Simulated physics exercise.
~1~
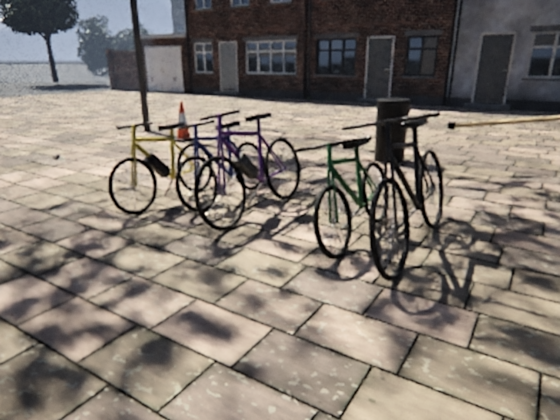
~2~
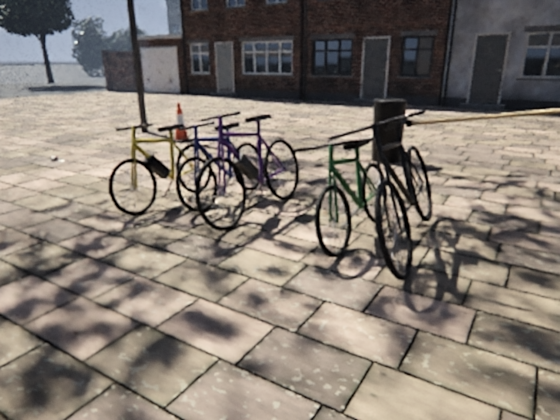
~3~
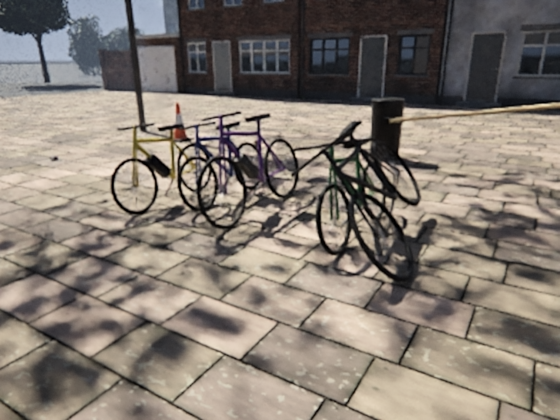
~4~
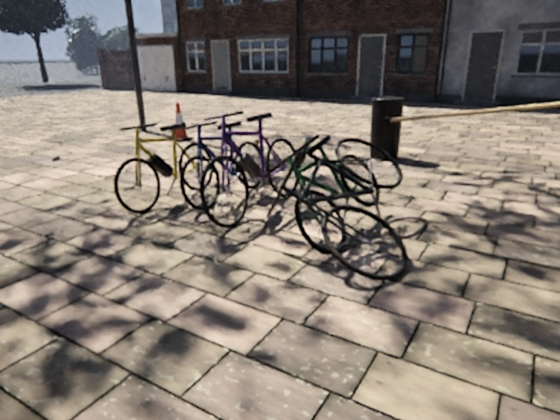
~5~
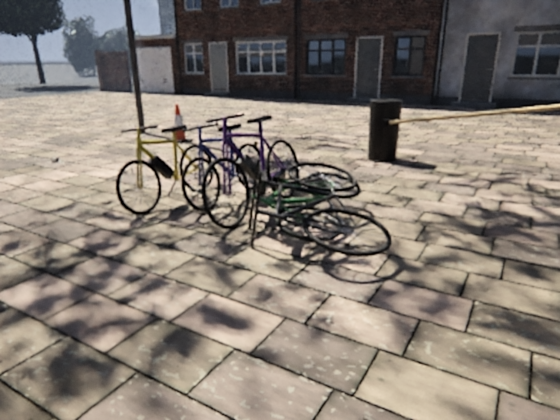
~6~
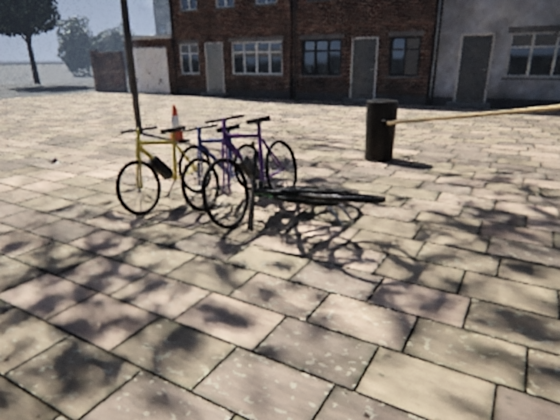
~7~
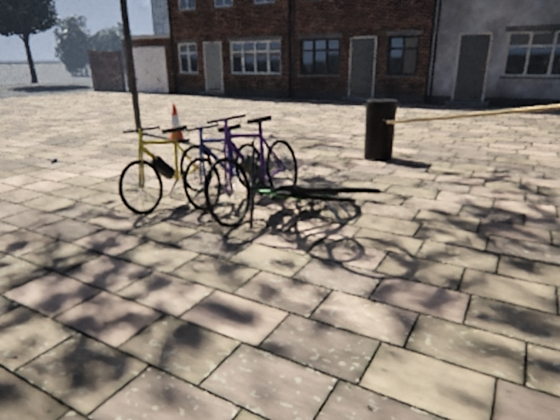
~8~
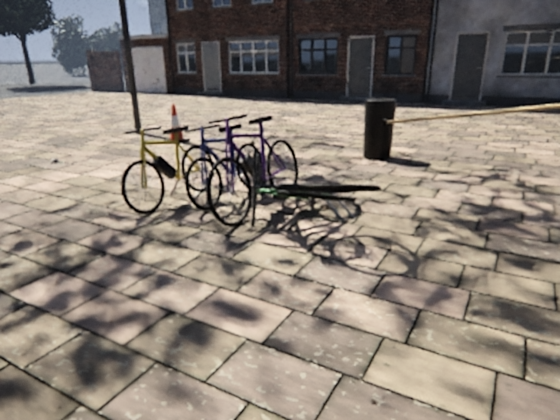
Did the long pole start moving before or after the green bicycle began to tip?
The long pole started moving before the green bicycle did. It slid left while the green bicycle was still upright, and the green one only tipped later, as the dark bicycle came down against it.
